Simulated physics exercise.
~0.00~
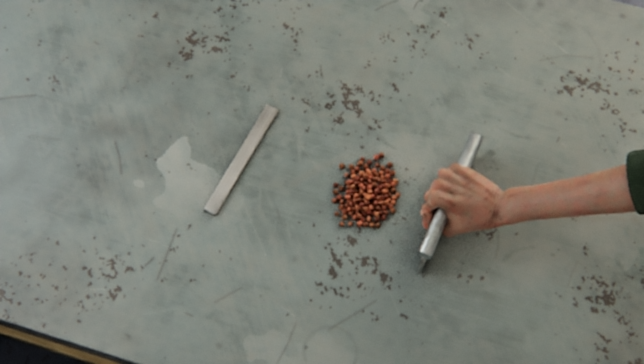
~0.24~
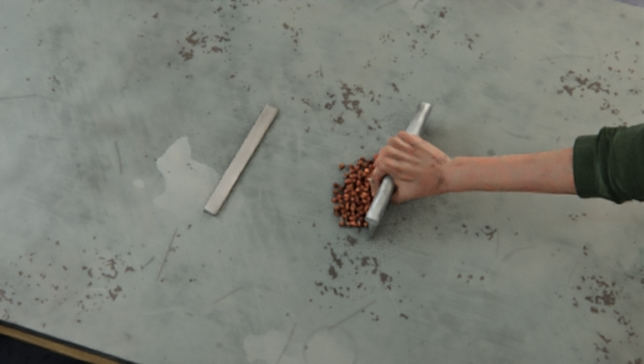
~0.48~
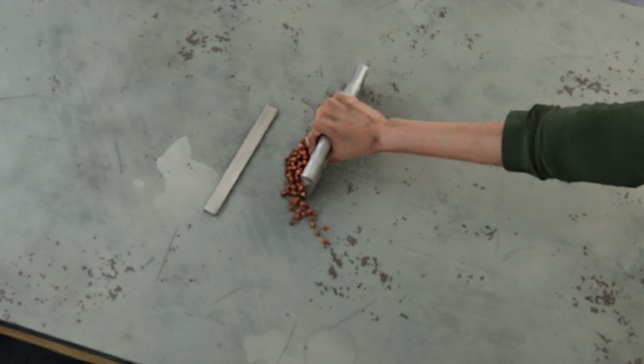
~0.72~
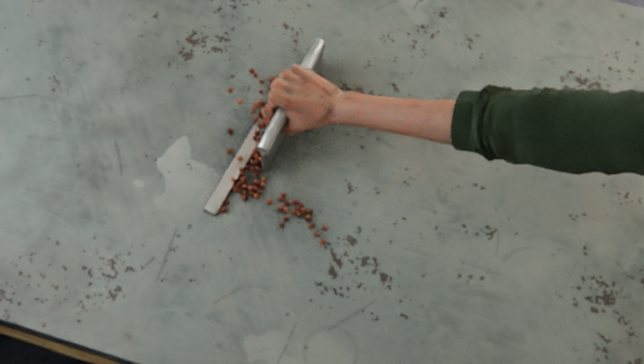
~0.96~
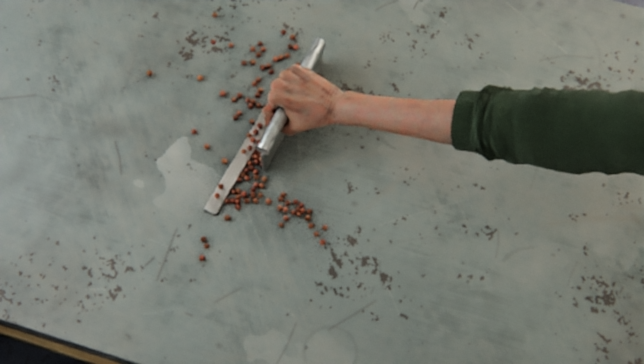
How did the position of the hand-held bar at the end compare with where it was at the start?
It started to the right of the pellet pile and ended farther left and a bit higher up, right beside the flat strip.
A metal bar gripped by a hand in a dark green sleeve slid left and slightly upward into a pile of small reddish-brown pellets, pushed them toward a flat strip, and stopped beside it, leaving pellets scattered on and around the strip.
